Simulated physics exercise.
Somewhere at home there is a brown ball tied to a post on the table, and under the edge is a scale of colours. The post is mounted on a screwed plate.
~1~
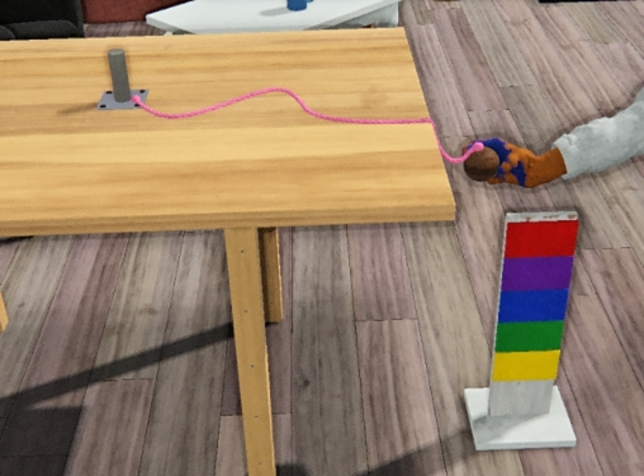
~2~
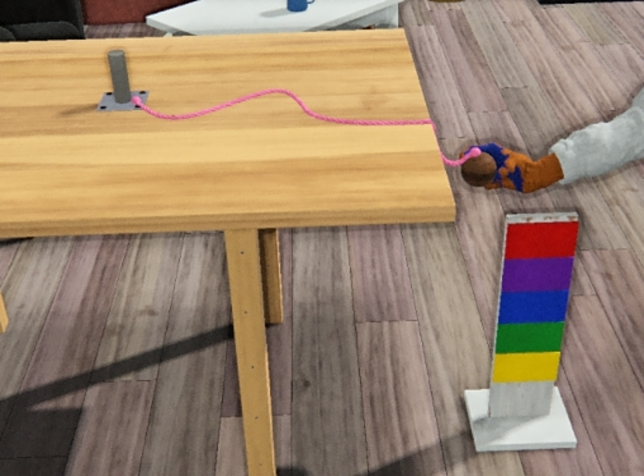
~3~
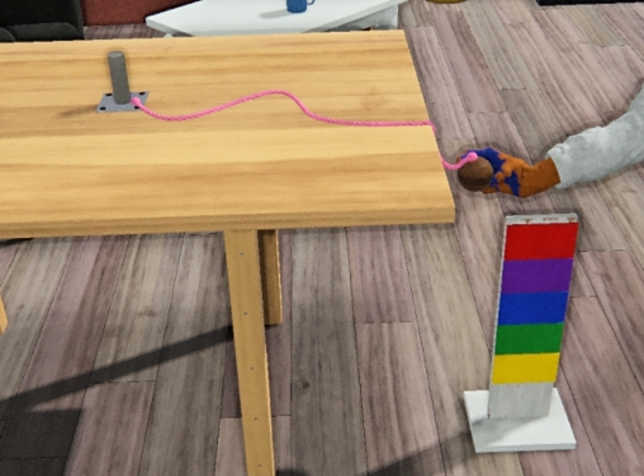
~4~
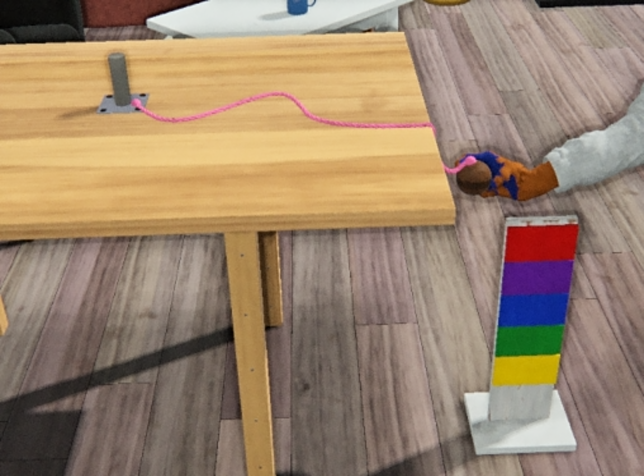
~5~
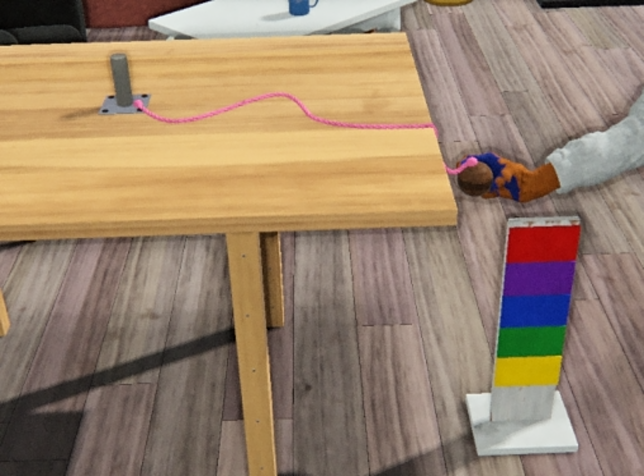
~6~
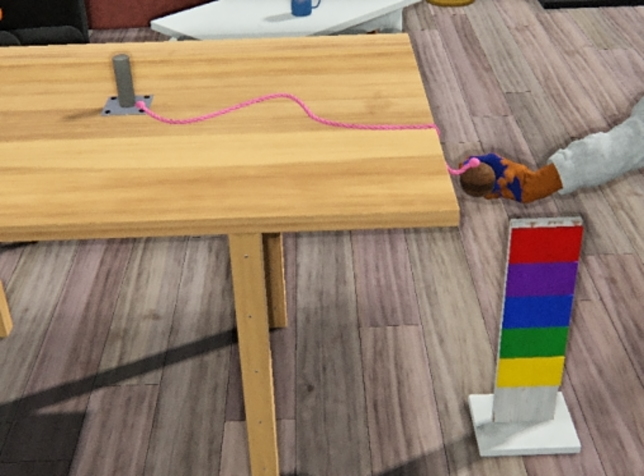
Gloved hand holding a brown ball on a pink cord beside a wooden table's edge, shifting slightly, above a colour-striped stand.
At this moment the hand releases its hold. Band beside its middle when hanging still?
Purple.
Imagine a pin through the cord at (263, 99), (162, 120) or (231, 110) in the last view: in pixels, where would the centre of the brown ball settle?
Roughly (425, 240), (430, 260) and (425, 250).
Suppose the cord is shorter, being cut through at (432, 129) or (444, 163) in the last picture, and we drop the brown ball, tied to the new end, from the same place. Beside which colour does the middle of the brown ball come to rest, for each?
Taking them in turn, you'd get above them all, then red.
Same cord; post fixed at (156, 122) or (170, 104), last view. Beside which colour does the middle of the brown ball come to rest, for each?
Result 1: Blue. Result 2: Blue.
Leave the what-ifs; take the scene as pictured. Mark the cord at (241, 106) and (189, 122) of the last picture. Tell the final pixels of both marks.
You'll find the first mark at (271, 108) and the second mark at (214, 107).
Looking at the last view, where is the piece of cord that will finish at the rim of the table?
It lies at about (356, 127).
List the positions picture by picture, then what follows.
Brown ball (481, 164); red (542, 241); purple (537, 275); blue (533, 307); green (530, 338); yellow (526, 367), in the first frame.
Brown ball (478, 169); cord through (155, 114) (226, 106) (291, 95) (339, 121) (421, 123), in the second frame.
Brown ball (475, 174), in the third frame.
Brown ball (474, 178); cord through (155, 117) (226, 108) (291, 97) (339, 124) (421, 126), in the fourth frame.
Brown ball (475, 179), in the fifth frame.
Brown ball (477, 180); cord through (159, 119) (230, 110) (295, 99) (343, 126) (425, 127), in the sixth frame.
A little later, ball near (460, 276); level with purple.
Next, ball near (395, 253); level with purple.
Later still, ball near (425, 270); level with purple.
When it is over, ball near (434, 270); level with purple. Its middle rests at the purple band.
